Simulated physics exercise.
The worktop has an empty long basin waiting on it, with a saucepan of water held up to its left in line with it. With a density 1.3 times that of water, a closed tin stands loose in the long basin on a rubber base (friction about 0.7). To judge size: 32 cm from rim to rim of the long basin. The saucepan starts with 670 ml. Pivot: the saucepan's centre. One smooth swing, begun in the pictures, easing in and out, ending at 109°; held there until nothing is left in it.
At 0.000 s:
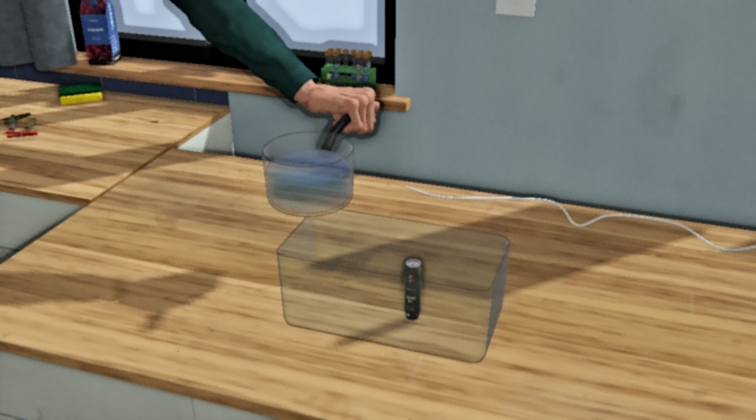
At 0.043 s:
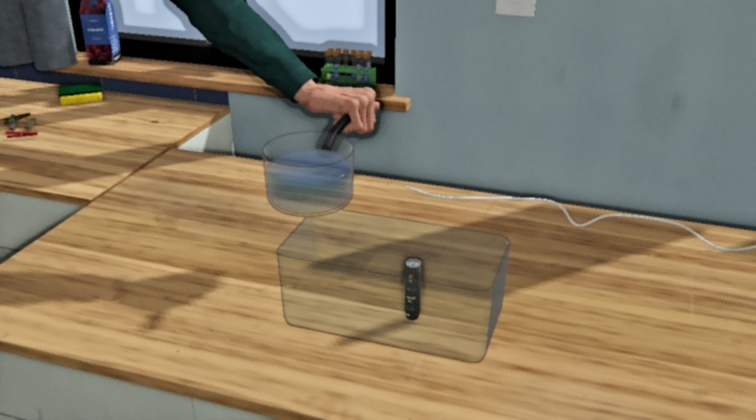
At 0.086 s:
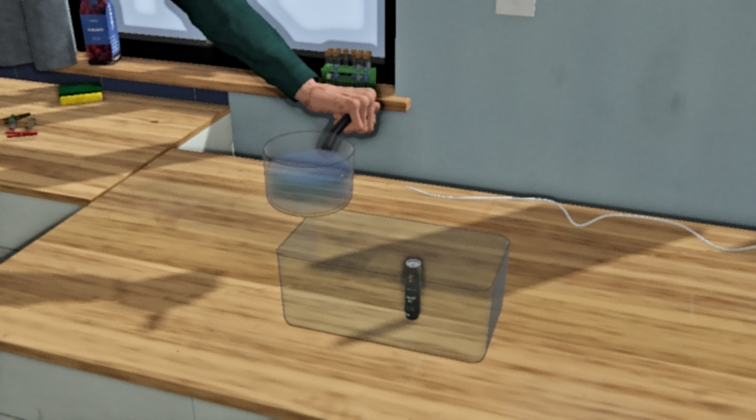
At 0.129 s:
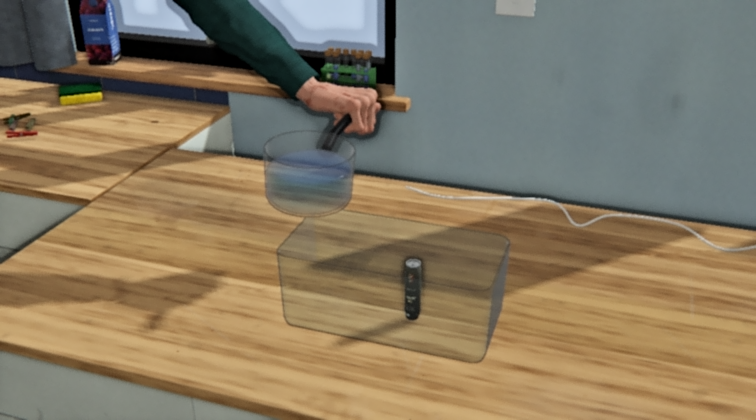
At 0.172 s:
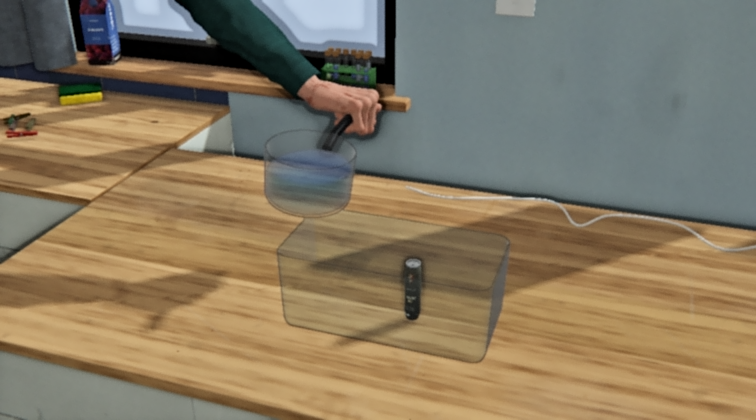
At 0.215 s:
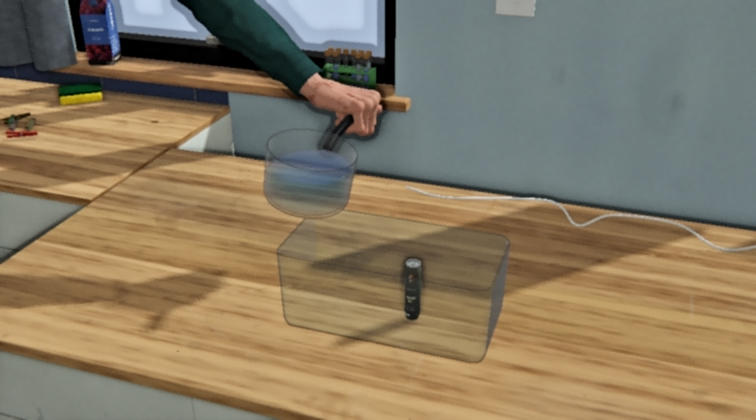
A hand in a dark green sleeve holds a clear, round saucepan of bluish water by its black handle, above and to the left of an empty, see-through long basin with a small dark upright tin inside. They are seen from slightly above on a pale wooden worktop by a grey-blue wall, with a white cable behind. The saucepan tilts very slightly rightward, while everything else and the camera stay still.
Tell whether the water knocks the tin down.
The water does not knock it down.
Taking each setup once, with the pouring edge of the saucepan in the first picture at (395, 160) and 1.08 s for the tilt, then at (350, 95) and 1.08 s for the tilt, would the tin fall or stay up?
Trial 1 - tin stays standing; trial 2 - tin tips.
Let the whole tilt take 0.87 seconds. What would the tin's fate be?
In that case the tin stays vertical.
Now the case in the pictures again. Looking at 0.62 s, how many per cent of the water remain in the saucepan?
About 72 percent.
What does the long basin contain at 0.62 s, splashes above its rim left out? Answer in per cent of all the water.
Roughly 6 per cent.
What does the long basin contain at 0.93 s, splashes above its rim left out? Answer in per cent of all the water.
The share is close to 78 percent.
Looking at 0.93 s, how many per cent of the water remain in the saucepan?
I'd say some 14 per cent remains.
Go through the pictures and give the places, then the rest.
The first picture shows tilt 0°; pouring edge (350, 155); surface from (273, 159) to (350, 170); the long basin's rim runs from (296, 230) to (501, 265); the tin's top is at (413, 266).
The second picture shows tilt 0°; pouring edge (351, 156); surface from (272, 159) to (350, 170).
The third picture shows tilt 2°; pouring edge (351, 157); surface from (272, 159) to (351, 171).
The fourth picture shows tilt 4°; pouring edge (352, 158); surface from (273, 159) to (351, 171).
The fifth picture shows tilt 7°; pouring edge (353, 161); surface from (273, 159) to (352, 170).
The sixth picture shows tilt 10°; pouring edge (354, 164); surface from (273, 159) to (352, 170).
After 0.62 s the tilt is 68° and 72 per cent is still to pour; the tin stands where it began.
After 0.93 s the tilt is 104° and 14 per cent is still to pour; the tin stands where it began.
After 1.24 s the tilt is 109° and 0 per cent is still to pour; the tin stands where it began.
After 1.58 s the tilt is 109° and 0 per cent is still to pour; the tin stands where it began.
In the end the tin stands where it began.
